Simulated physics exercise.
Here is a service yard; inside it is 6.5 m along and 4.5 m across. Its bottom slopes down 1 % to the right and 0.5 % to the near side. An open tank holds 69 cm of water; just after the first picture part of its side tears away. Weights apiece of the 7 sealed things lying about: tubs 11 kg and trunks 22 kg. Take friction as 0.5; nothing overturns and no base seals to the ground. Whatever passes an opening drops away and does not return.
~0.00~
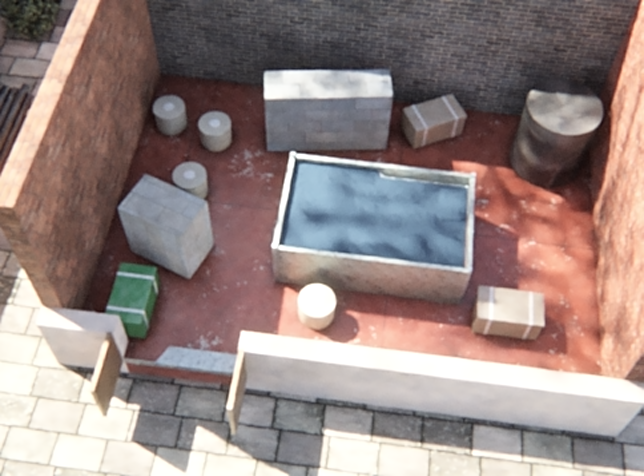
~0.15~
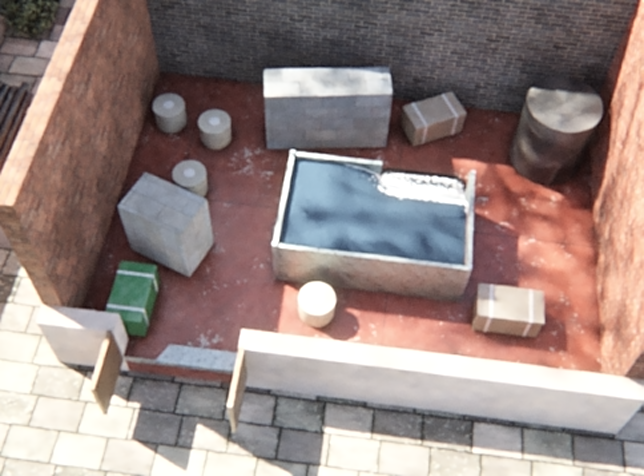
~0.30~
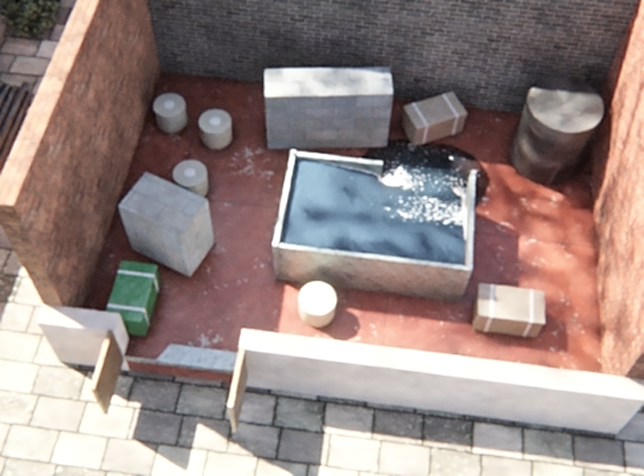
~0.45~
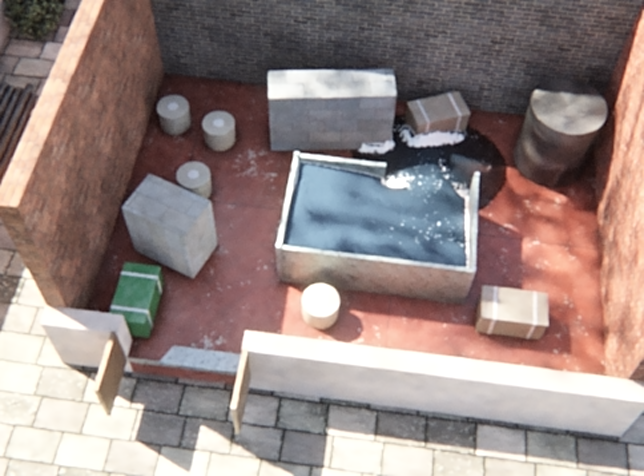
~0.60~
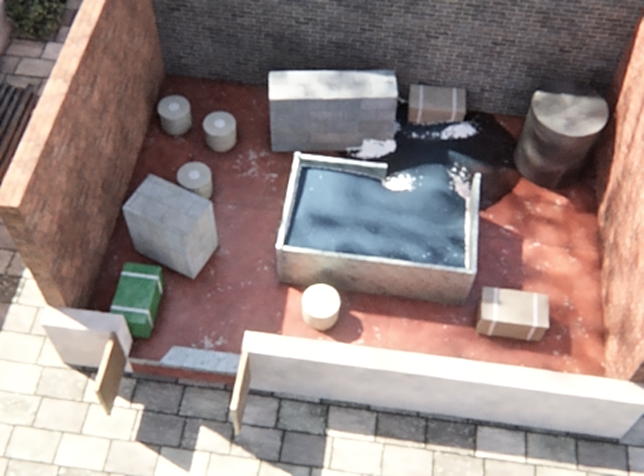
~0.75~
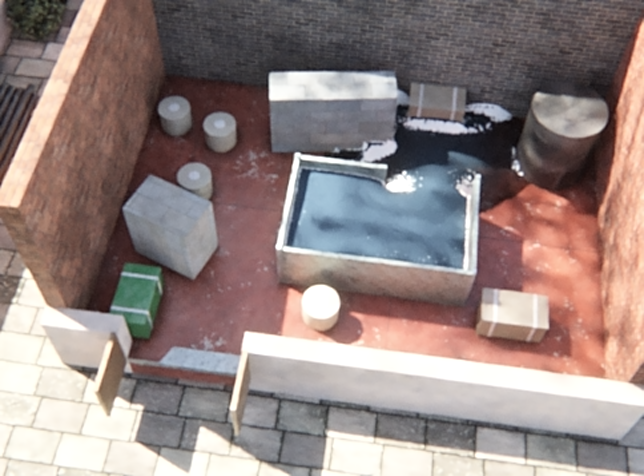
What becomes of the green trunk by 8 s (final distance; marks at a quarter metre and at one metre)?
The green trunk slides a little.
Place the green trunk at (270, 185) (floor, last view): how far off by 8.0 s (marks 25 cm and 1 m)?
It slides a little.
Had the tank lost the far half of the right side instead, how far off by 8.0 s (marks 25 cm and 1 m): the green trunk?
Then the green trunk is nudged along.
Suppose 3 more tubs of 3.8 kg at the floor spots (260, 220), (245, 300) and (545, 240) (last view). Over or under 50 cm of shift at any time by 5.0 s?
In turn: Less, short of it, more.
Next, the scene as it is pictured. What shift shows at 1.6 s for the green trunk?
About 0 cm.
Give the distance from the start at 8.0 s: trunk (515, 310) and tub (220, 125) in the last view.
In turn: 200 cm, 60 cm.
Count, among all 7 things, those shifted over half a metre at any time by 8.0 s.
I count 6.
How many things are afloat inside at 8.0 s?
I count 5.
After 1.6 s the green trunk is near (134, 293), 0.0 m from its start, aground; 0 of 7 are out; 1 afloat.
After 3.6 s the green trunk is near (134, 293), 0.0 m from its start, aground; 0 of 7 are out; 1 afloat.
After 5.6 s the green trunk is near (140, 292), 0.1 m from its start, aground; 0 of 7 are out; 3 afloat.
After 8.0 s the green trunk is near (165, 272), 0.4 m from its start, afloat; 0 of 7 are out; 5 afloat.
